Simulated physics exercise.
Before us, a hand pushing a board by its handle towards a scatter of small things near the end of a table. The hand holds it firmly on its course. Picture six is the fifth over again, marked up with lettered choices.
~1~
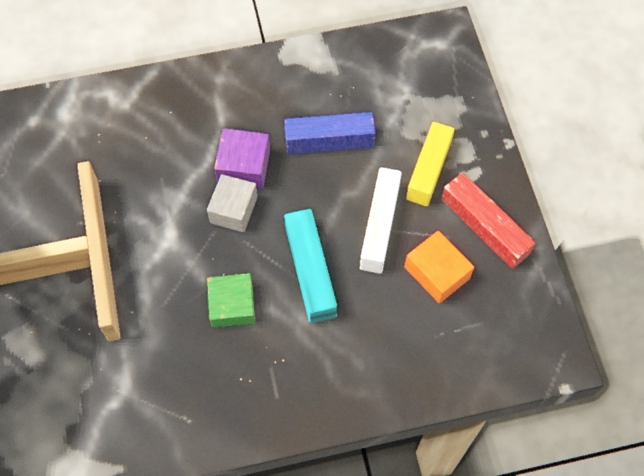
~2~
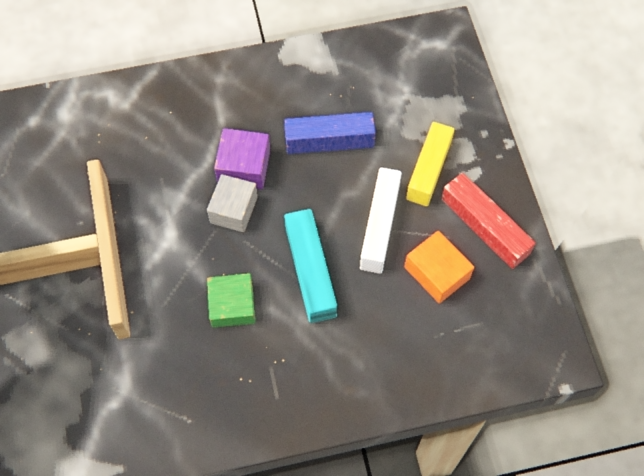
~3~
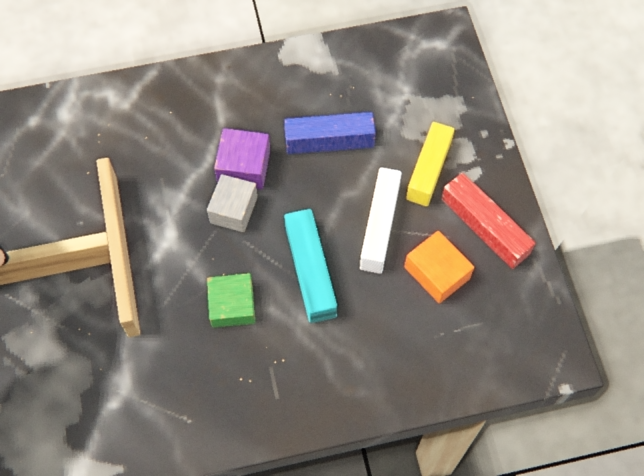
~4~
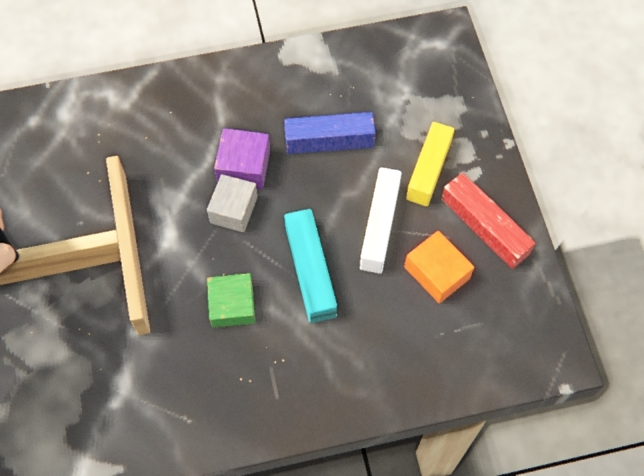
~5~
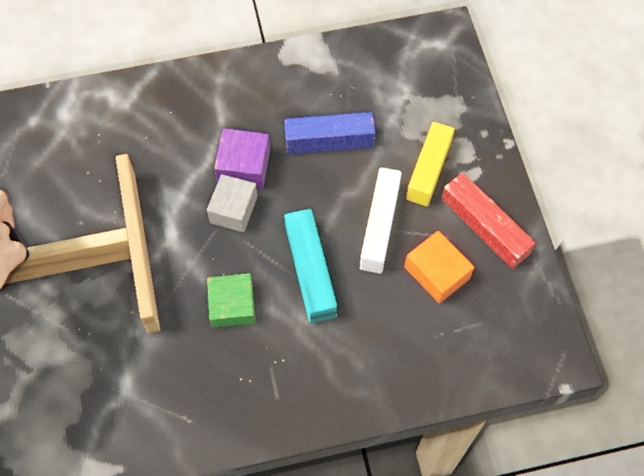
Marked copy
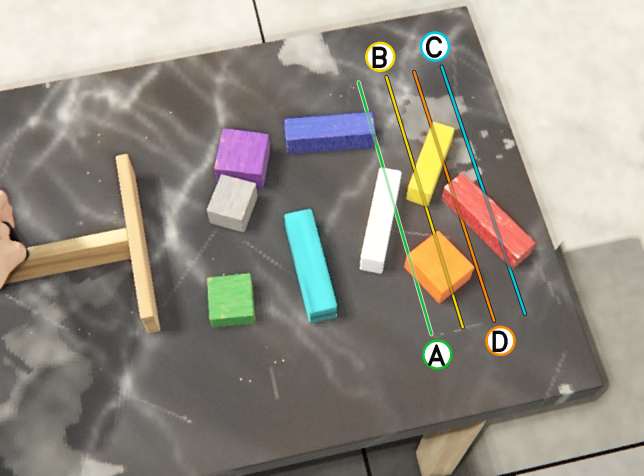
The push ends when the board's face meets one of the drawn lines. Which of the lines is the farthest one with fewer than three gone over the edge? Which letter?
At B, and not beyond.
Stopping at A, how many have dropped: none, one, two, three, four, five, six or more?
In all, none.
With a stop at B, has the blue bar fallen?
No.
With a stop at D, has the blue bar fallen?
Yes.
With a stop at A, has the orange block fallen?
No.
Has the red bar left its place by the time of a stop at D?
Yes.
On the marked copy, A at (393, 200); B at (422, 194); C at (481, 183); D at (452, 188).
With B. Early on, board (240, 211); purple block (258, 150); green block (284, 288).
Further on, board (343, 191); orange block (483, 268); yellow bar (438, 158).
At the end, board (421, 175); red bar over the edge; orange block over the edge; two fallen.
As for the rest, A is within the limit but short; C drops six; D drops four.
